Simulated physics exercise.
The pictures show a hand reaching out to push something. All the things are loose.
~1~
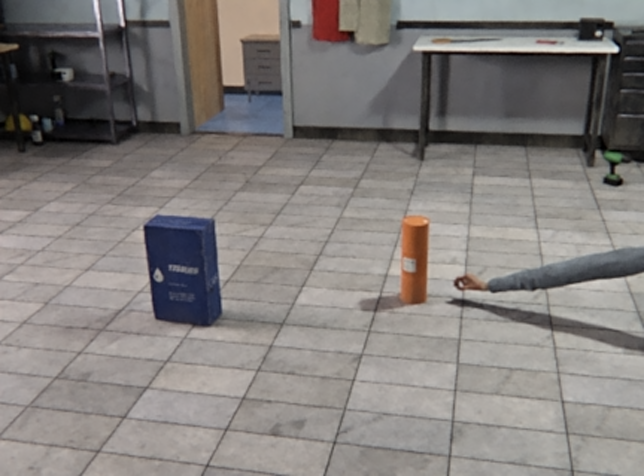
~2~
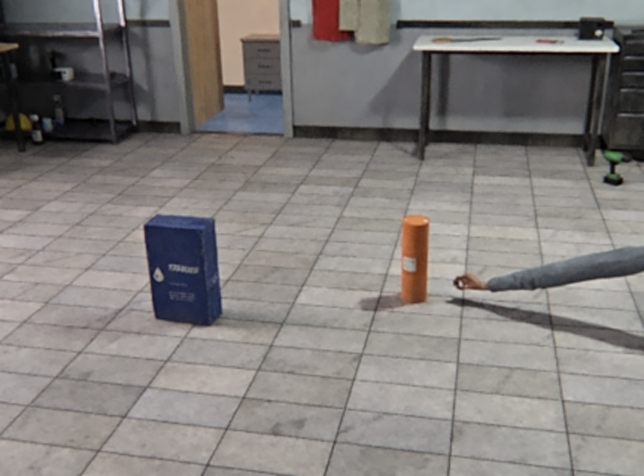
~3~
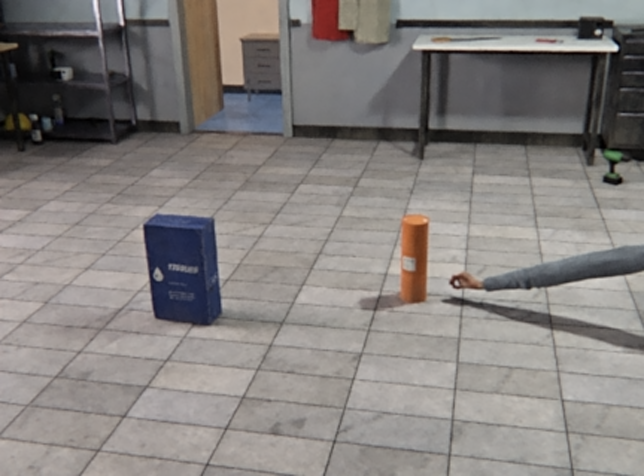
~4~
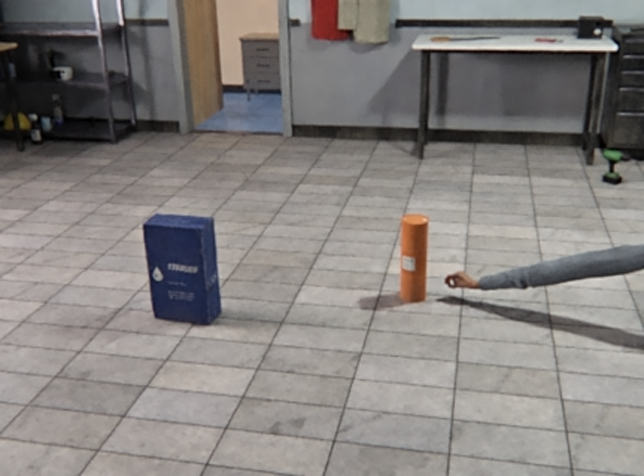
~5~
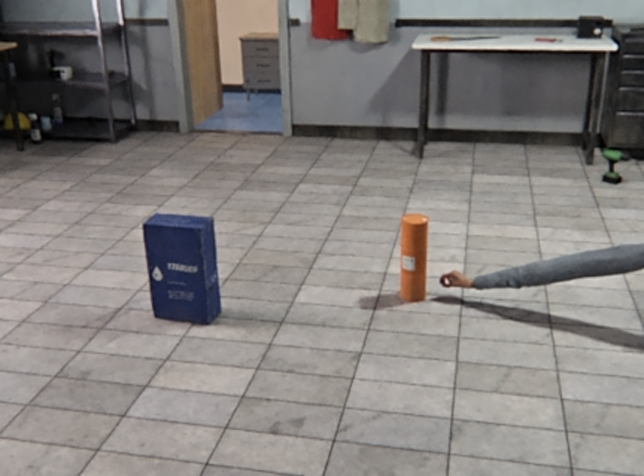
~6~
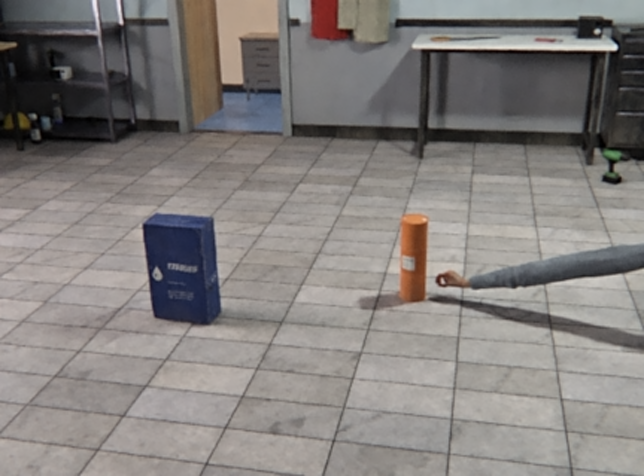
An orange canister stood still on a tiled floor to the right of a dark blue box, while a gray-sleeved arm reached in from the right and its hand crept slightly closer to the canister.
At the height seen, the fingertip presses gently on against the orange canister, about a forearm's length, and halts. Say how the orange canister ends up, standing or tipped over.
The orange canister is still upright.
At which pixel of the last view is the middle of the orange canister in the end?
Around (344, 254).
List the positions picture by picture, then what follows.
The first frame shows orange canister (415, 260).
The second frame shows orange canister (415, 260).
The third frame shows orange canister (414, 259).
The fourth frame shows orange canister (414, 259).
The fifth frame shows orange canister (414, 258).
The sixth frame shows orange canister (414, 259).
Then, 0.70 s after the last picture, orange canister slid about its own width near (388, 256).
Then, 1.20 s after the last picture, orange canister slid well along near (363, 255).
At rest, moved from the start, orange canister. Seen from the same camera at the end, orange canister near (344, 254).
